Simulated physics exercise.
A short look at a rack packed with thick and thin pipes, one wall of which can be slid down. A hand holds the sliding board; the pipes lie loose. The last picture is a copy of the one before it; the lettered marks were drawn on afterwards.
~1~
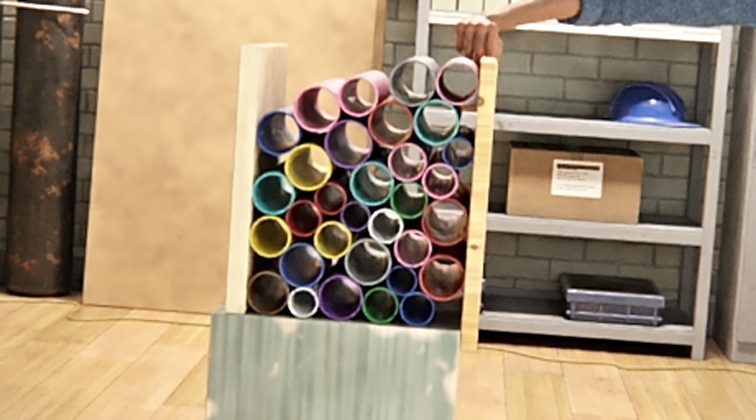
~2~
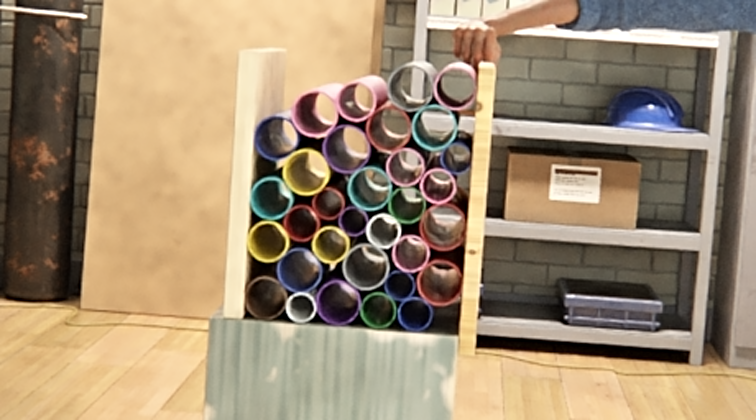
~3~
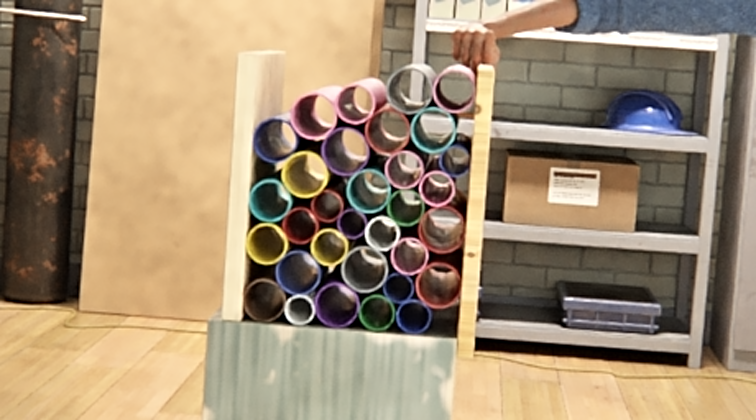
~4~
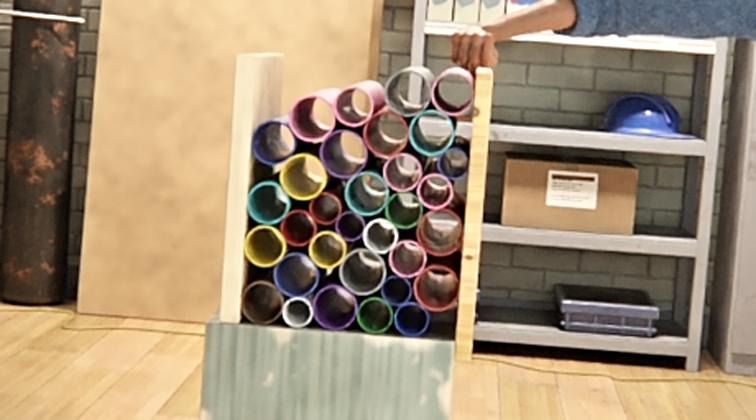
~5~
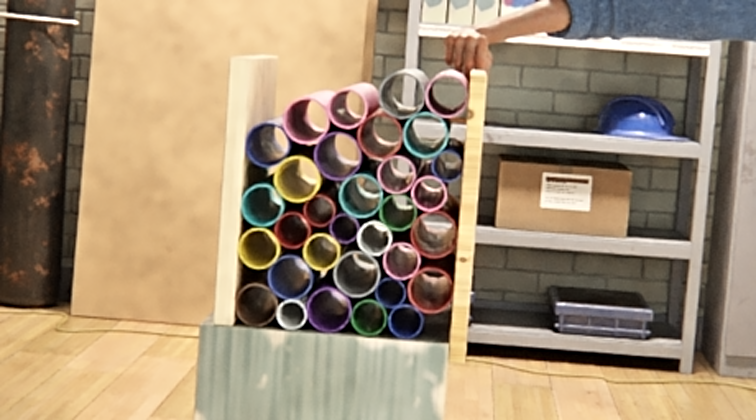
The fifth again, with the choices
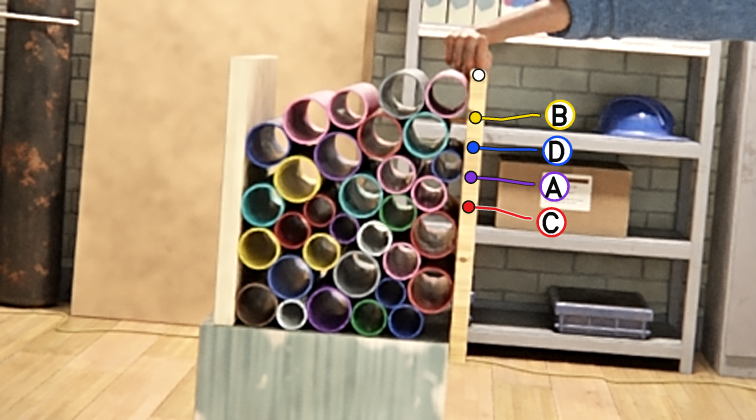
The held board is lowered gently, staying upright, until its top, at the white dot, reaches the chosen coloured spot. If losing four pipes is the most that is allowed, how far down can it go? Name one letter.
Mark C is as low as it can go.
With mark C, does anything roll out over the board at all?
At C: Yes.
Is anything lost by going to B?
At B: No.
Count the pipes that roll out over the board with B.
With B, none.
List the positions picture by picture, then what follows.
The first picture shows a brown pipe (268, 293); a red pipe (442, 278); a yellow pipe (333, 240).
The second picture shows a yellow pipe (331, 245); a red pipe (302, 223).
The third picture shows a pink pipe (437, 189); a blue pipe (275, 140).
The fourth picture shows a pink pipe (353, 106); side board (474, 203).
The fifth picture shows a brown pipe (256, 305); a red pipe (431, 290); a yellow pipe (322, 252).
On the copy, A at (471, 177); B at (476, 118); C at (469, 207); D at (473, 148); the white dot at (479, 75).
On C. First, top of the board (466, 133).
Then, top of the board (461, 202).
Finally, top of the board (460, 206), four out over the board.
By contrast, A one out over the board; B none out over the board; D one out over the board.
